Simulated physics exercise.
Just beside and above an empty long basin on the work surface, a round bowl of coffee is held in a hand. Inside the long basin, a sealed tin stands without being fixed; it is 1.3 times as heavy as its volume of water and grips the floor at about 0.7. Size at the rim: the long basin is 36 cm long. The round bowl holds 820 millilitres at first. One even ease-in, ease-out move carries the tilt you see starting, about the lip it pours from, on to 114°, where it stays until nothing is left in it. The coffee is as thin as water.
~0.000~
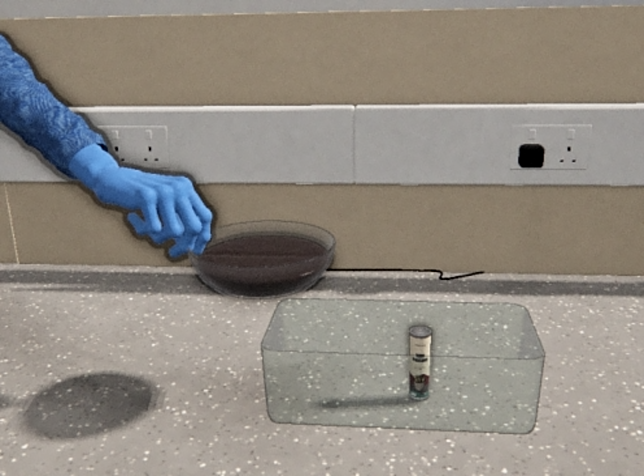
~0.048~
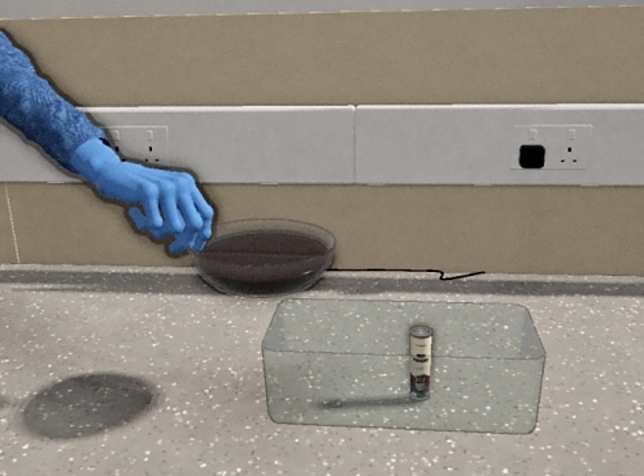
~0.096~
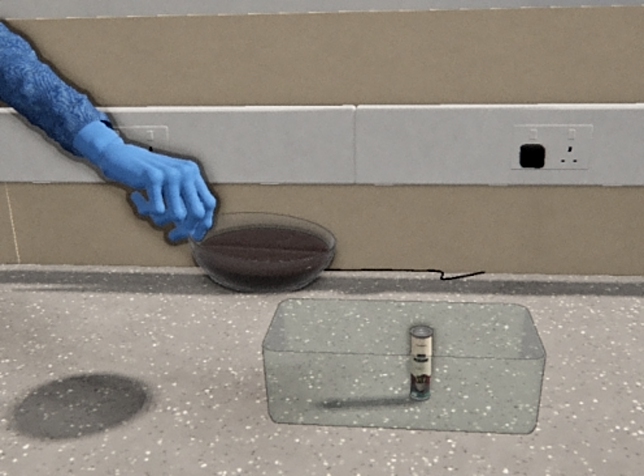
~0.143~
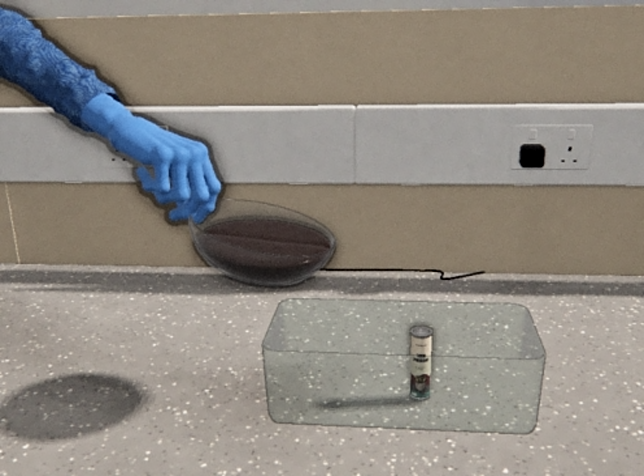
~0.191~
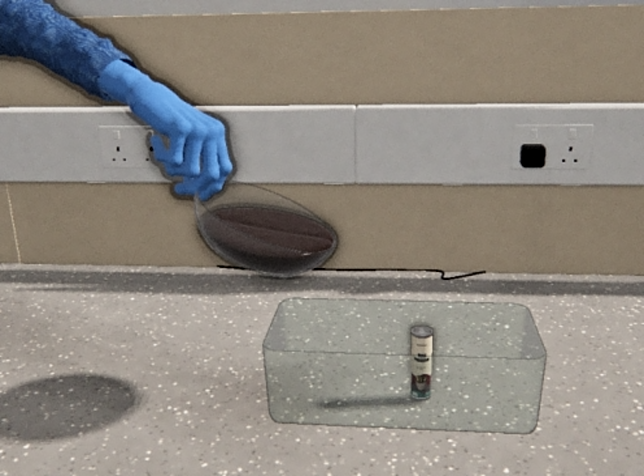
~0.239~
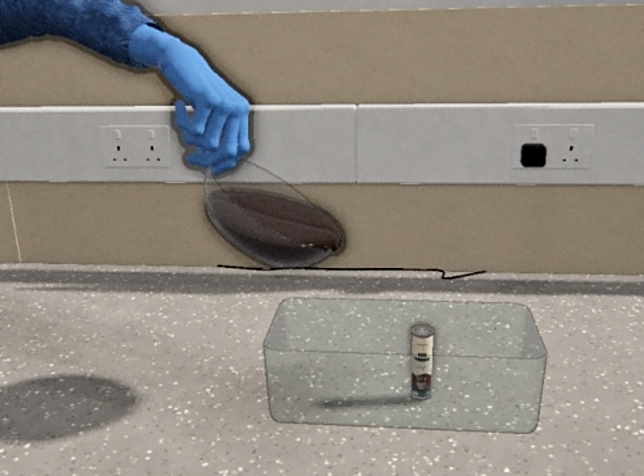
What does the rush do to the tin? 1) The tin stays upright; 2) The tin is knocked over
1, the tin stays upright.
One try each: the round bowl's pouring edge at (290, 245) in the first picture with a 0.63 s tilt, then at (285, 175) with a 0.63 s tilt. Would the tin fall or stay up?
First it falls; then it topples.
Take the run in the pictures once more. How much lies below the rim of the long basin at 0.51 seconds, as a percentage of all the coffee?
Fraction in basin: Approx. 20%.
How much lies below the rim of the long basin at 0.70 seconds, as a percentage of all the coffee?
The share is close to 94 percent.
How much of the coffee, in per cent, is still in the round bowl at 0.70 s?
Roughly 0 percent remains.
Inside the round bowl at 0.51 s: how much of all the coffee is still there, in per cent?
I'd estimate some 5 % remains.
Then, 0.51 s in, the tilt is 103° and 5 per cent is still to pour; the tin stands where it began.
Then, 0.70 s in, the tilt is 114° and 0 per cent is still to pour; the tin stands where it began.
Then, 0.91 s in, the tilt is 114° and 0 per cent is still to pour; the tin stands where it began.
Then, 1.13 s in, the tilt is 114° and 0 per cent is still to pour; the tin stands where it began.
Finally, the tin stands where it began.
